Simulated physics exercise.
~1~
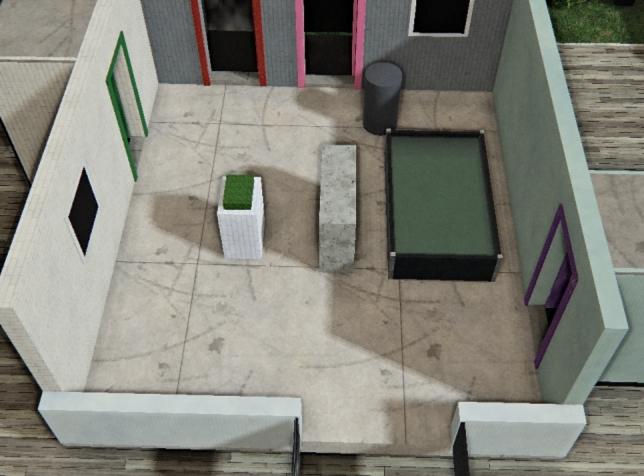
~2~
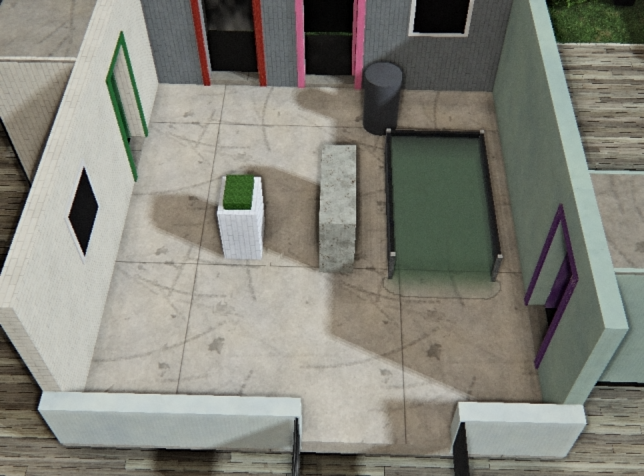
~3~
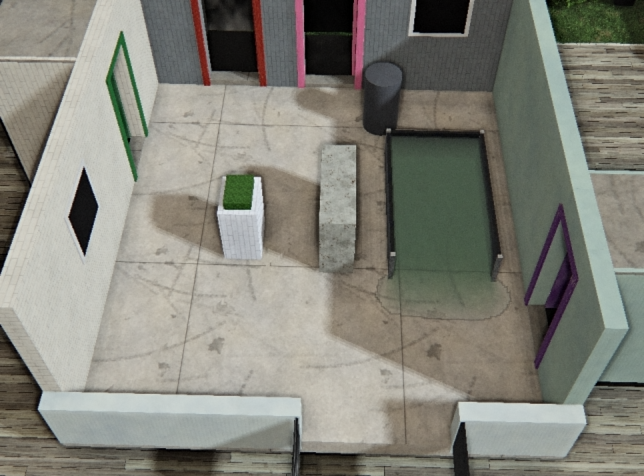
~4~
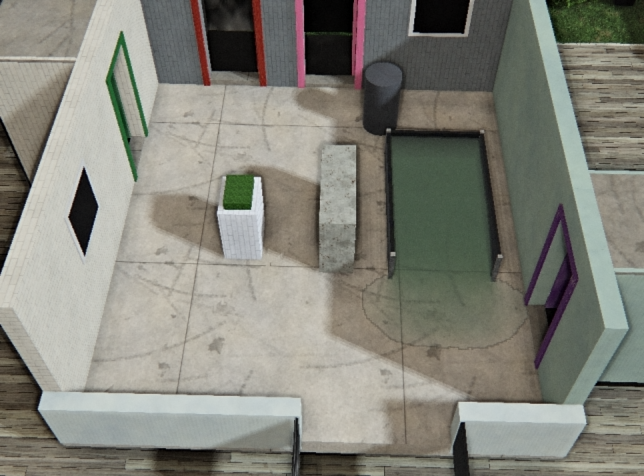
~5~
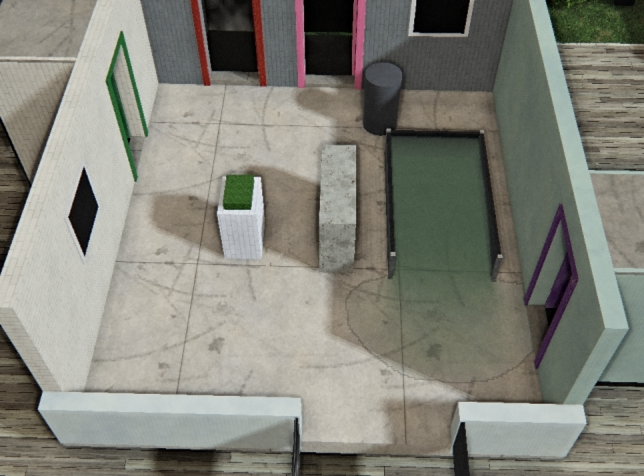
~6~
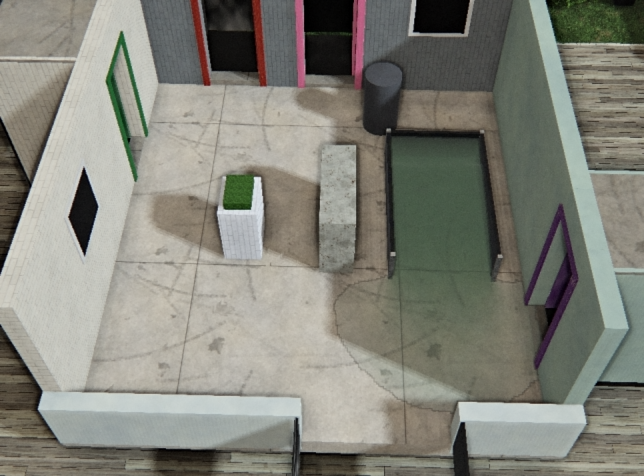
In a walled back court, green water pours from a dark tank and spreads across the floor.
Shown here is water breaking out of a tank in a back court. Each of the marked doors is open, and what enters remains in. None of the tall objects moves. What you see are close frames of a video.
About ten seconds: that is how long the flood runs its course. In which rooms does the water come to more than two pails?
As I see it, the red door ends up within two buckets; the purple door ends up over two buckets; the green door ends up within two buckets; the pink door ends up within two buckets.
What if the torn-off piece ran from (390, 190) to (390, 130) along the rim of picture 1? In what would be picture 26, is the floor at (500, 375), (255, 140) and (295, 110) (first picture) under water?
In the order you gave them, I get still bare, drenched, drenched.
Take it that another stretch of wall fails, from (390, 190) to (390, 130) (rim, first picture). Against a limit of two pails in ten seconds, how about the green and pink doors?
First green is flooded, then pink is not flooded.
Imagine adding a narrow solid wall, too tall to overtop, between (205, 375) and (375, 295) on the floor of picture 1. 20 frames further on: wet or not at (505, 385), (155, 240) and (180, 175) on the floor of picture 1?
As listed: Awash, dry, clear.
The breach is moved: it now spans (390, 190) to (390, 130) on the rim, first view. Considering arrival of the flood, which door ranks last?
That's the one in purple.
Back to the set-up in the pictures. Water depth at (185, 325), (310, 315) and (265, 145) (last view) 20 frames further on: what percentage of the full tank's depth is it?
0, 2, 0 %.
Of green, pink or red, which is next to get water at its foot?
If you ask me, it's the door marked green.
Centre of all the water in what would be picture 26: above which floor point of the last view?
It's close to (435, 307).
A moment on, water covers 20 % of the floor; the red door not reached, the purple door under two buckets in, the green door not reached, the pink door not reached.
Next, water covers 20 % of the floor; the red door not reached, the purple door over two buckets in, the green door not reached, the pink door not reached.
Then, water covers 25 % of the floor; the red door not reached, the purple door over two buckets in, the green door not reached, the pink door not reached.
Later, water covers 40 % of the floor; the red door not reached, the purple door far over two buckets in, the green door not reached, the pink door not reached.
In the end, water covers 60 % of the floor; the red door not reached, the purple door far over two buckets in, the green door wet at the sill, nothing in, the pink door not reached.
